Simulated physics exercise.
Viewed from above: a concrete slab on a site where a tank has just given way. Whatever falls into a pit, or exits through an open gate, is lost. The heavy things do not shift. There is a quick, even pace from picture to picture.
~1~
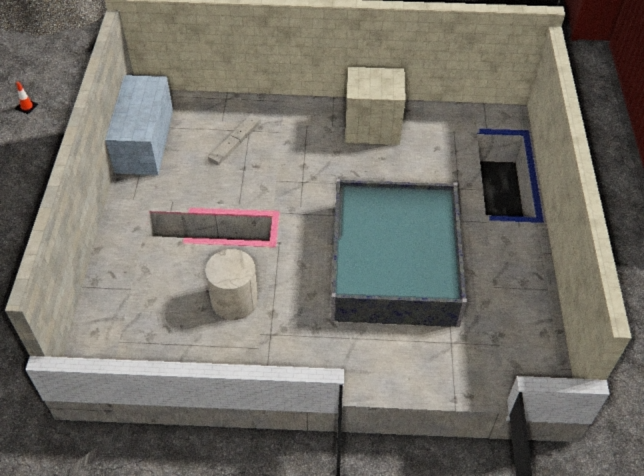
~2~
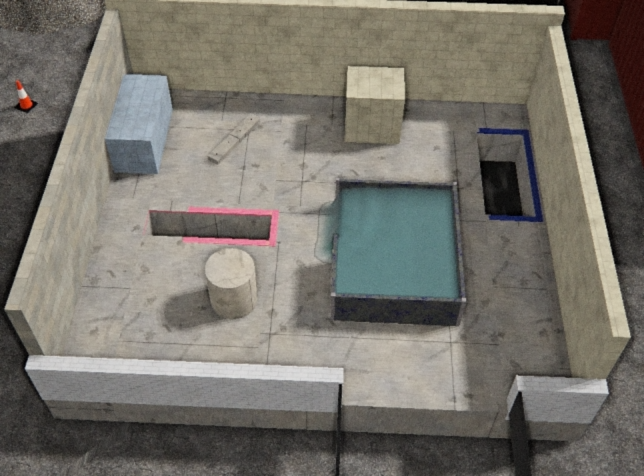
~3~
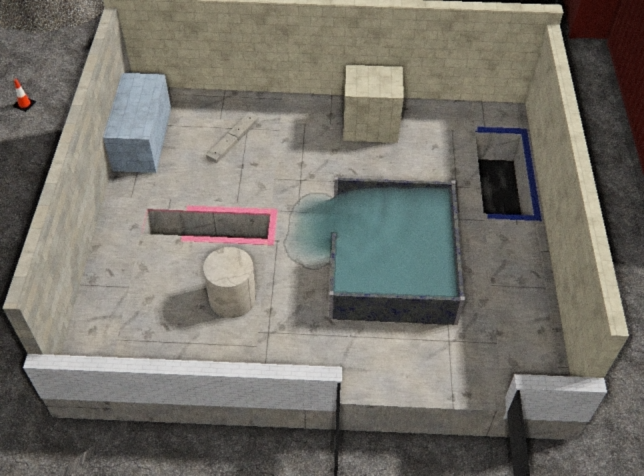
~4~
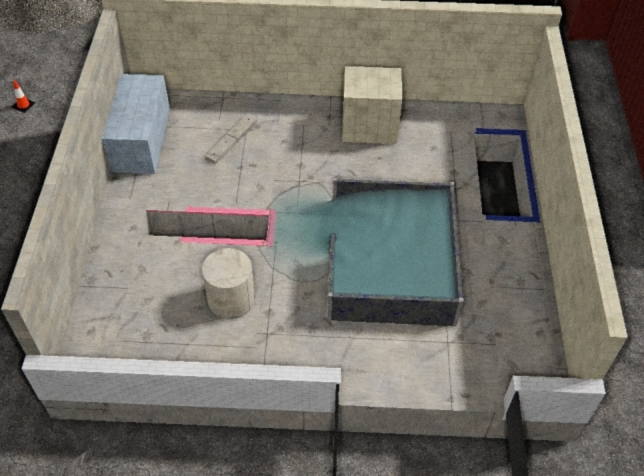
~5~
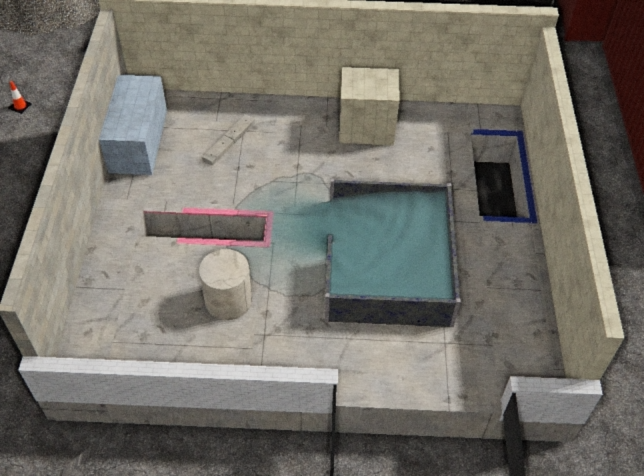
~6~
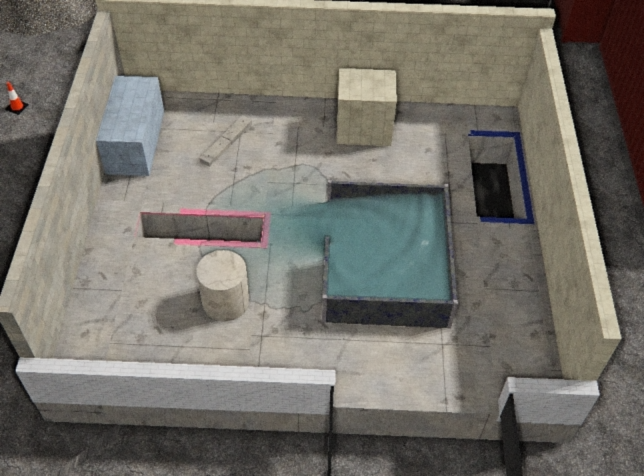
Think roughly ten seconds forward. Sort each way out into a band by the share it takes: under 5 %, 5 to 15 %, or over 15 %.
Shares: The gate takes under 5 %; the pink pit takes over 15 %; the blue pit takes under 5 %.
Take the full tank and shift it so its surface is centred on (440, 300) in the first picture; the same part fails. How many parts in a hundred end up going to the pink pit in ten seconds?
Roughly, in per cent: Pink 45.
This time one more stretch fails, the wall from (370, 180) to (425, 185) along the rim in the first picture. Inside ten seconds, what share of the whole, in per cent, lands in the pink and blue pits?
The pink pit gets 14 per cent and the blue pit 35 per cent.
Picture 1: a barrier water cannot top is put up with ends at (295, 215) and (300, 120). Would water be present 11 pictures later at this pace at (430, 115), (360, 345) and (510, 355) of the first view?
In the order you listed them: Unsoaked, unsoaked, unsoaked.
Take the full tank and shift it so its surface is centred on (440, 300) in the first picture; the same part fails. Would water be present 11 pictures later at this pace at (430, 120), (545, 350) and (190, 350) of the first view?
Okay, first one high and dry, second one high and dry, last one got wet.
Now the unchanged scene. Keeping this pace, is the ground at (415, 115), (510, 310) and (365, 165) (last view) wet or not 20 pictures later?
First spared, then spared, then spared.
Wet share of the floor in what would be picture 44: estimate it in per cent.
My estimate is roughly 60 percent.
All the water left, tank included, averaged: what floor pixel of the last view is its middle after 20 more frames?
Near (301, 232).
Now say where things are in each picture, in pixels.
The water tank at (397, 240) is whole and still, in the first frame.
Water pours out at (338, 224) and has run to (330, 206), in the second frame.
The front is at (296, 257), out from the gap at (336, 225), in the third frame.
The front is at (262, 243), out from the gap at (335, 227), in the fourth frame.
The front is at a hidden place, out from the gap at (332, 228), in the fifth frame.
The front is at (213, 207), out from the gap at (329, 229), in the sixth frame.
A moment on, water covers 20 % of the floor; the gate 0 %, the pink pit 7 %, the blue pit 0 %.
Next, water covers 35 % of the floor; the gate 0 %, the pink pit 13 %, the blue pit 0 %.
Then, water covers 45 % of the floor; the gate 0 %, the pink pit 19 %, the blue pit 0 %.
Later, water covers 60 % of the floor; the gate 0 %, the pink pit 29 %, the blue pit 0 %.
In the end, water covers 80 % of the floor; the gate 0 %, the pink pit 38 %, the blue pit 2 %.
